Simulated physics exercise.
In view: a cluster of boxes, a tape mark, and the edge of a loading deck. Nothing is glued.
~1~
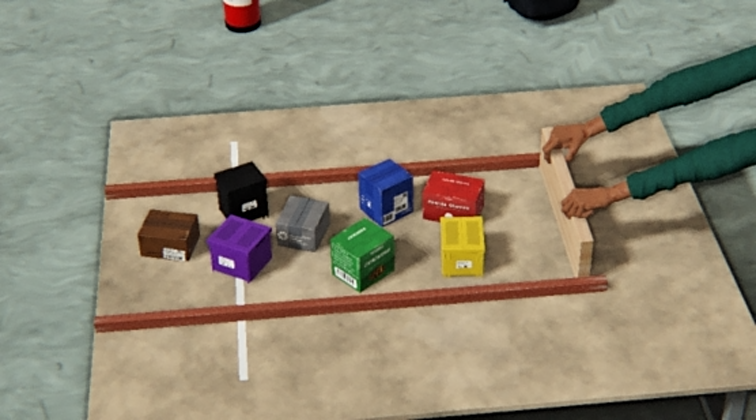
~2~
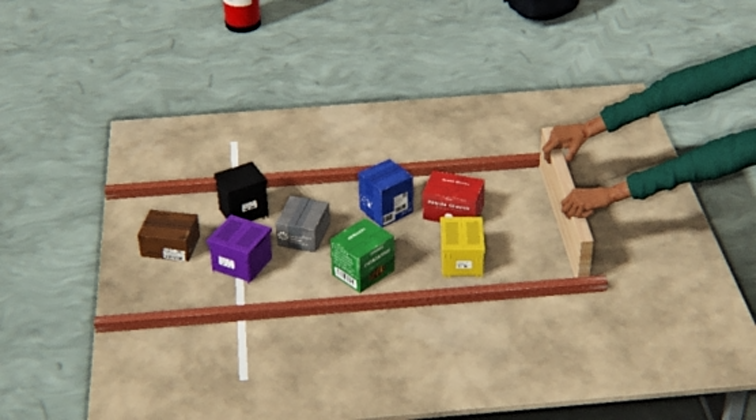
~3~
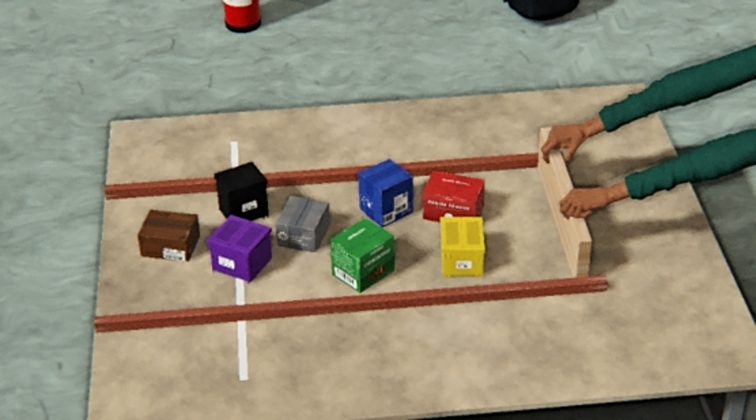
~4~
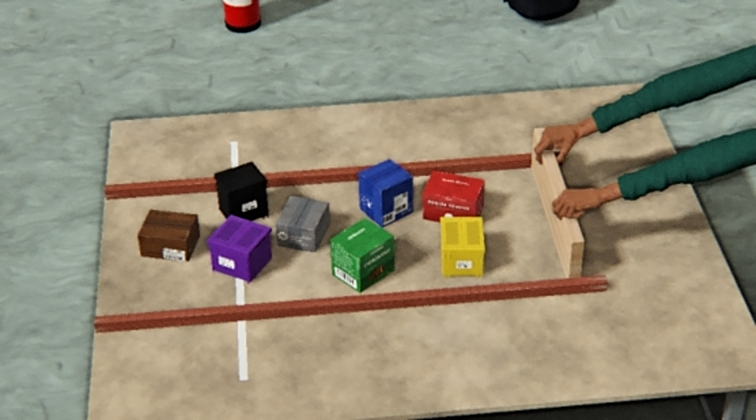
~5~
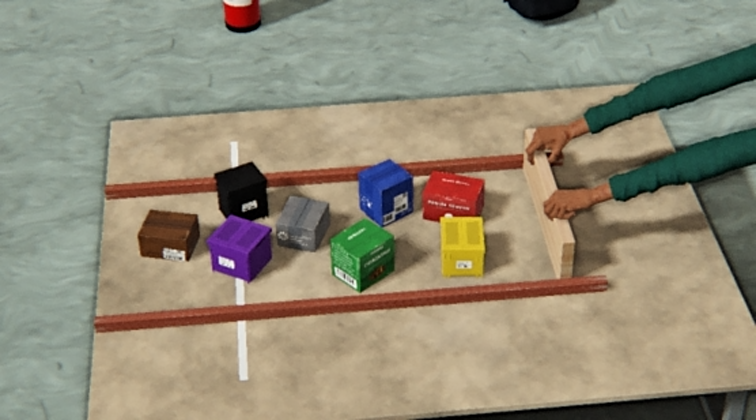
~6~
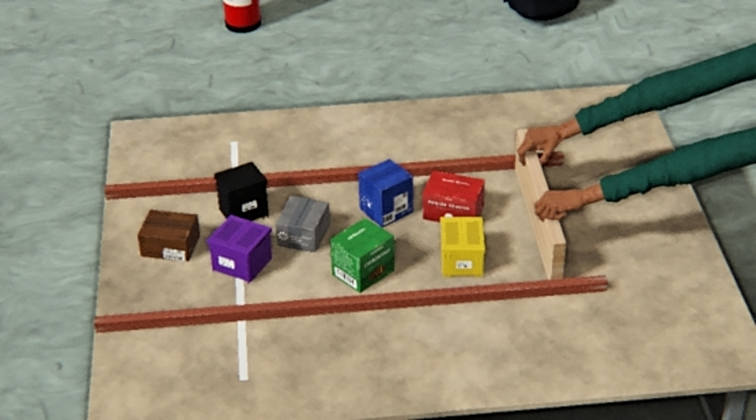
The clip opens on eight colored boxes grouped between two reddish rails on a board, with two green-sleeved hands holding a wooden plank upright at the right. The plank stays nearly still at first, then the hands slide it slightly left toward the boxes, which remain in place without being touched.
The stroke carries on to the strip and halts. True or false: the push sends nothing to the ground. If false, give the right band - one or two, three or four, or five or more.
True.
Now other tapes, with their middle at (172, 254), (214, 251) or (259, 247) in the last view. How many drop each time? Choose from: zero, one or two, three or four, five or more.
Three to four; either one or two; none at all.
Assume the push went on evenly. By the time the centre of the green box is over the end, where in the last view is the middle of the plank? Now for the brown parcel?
The middle is at (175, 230) when it's the green box, and at (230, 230) when it's the brown parcel.
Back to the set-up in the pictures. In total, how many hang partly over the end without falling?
1.
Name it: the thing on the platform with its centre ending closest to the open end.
The foremost one is the brown parcel.
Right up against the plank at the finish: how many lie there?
3 in contact.
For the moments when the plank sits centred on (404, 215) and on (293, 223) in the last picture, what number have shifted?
At first I count 5, and then 8.
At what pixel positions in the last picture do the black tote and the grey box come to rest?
Roughly (176, 188); the other one roughly (159, 226).
Soon after, none off yet; brown parcel at rest near (169, 235); purple tote at rest near (241, 250); black tote at rest near (242, 196).
At rest, the number that fall off is zero.
